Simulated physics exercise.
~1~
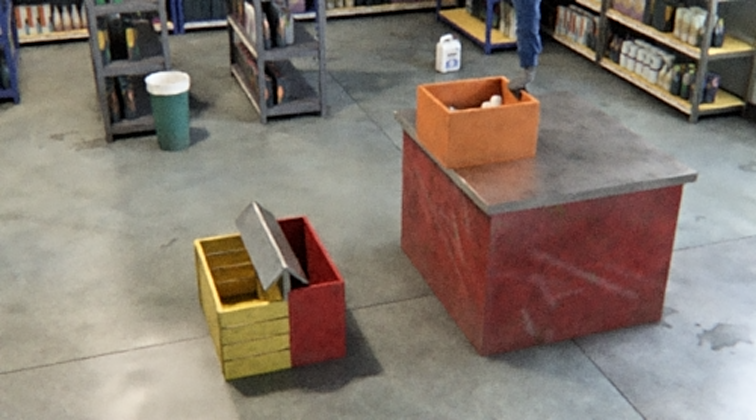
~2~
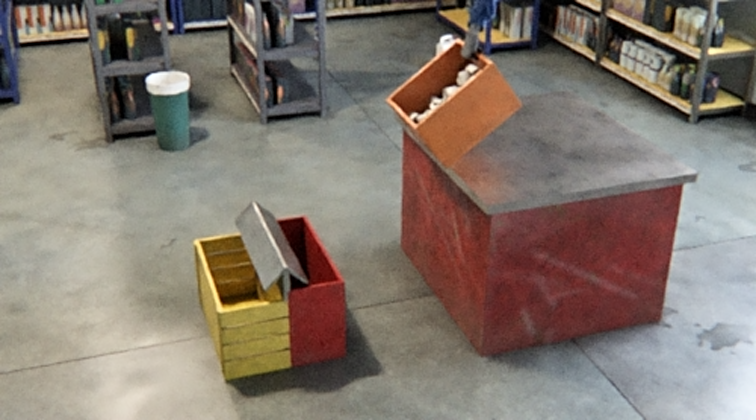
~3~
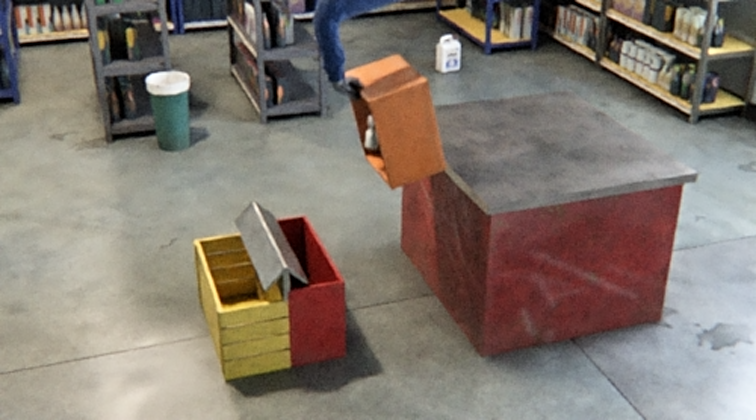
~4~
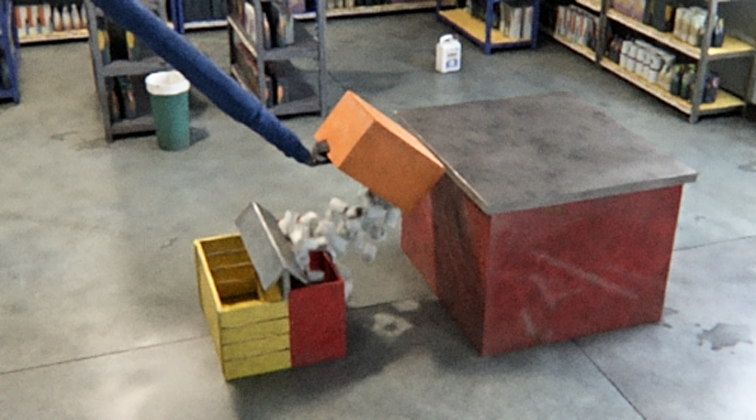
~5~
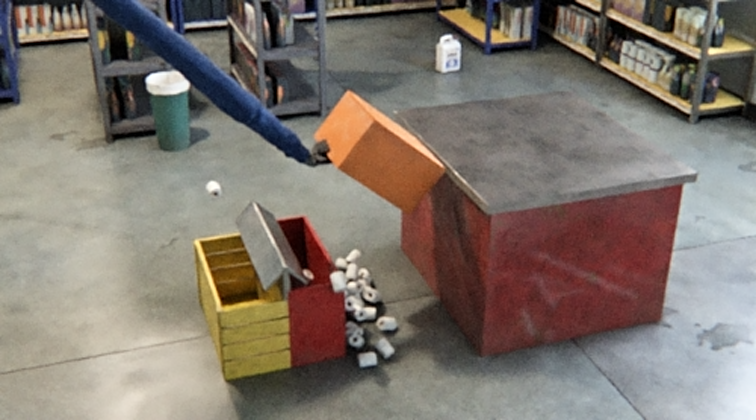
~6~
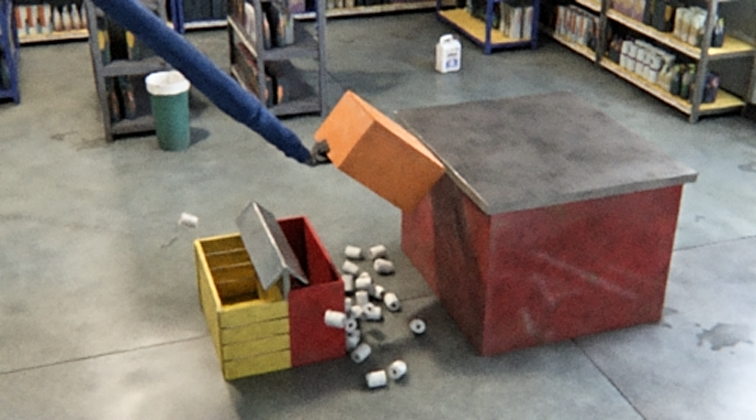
A blue arm reaches into a workshop, seen from above, and holds an orange box of white rolls on a large red bench with a grey top at right. On the grey floor to the left stand a yellow tote and a red tub, joined under a grey ridge, with shelves and a green bin behind. The arm tilts the box, swings it left off the bench and turns it over beside the edge. The rolls tumble out in a cluster towards the red tub. Many scatter on the floor between tub and bench, while one flies left past the yellow tote, still airborne.
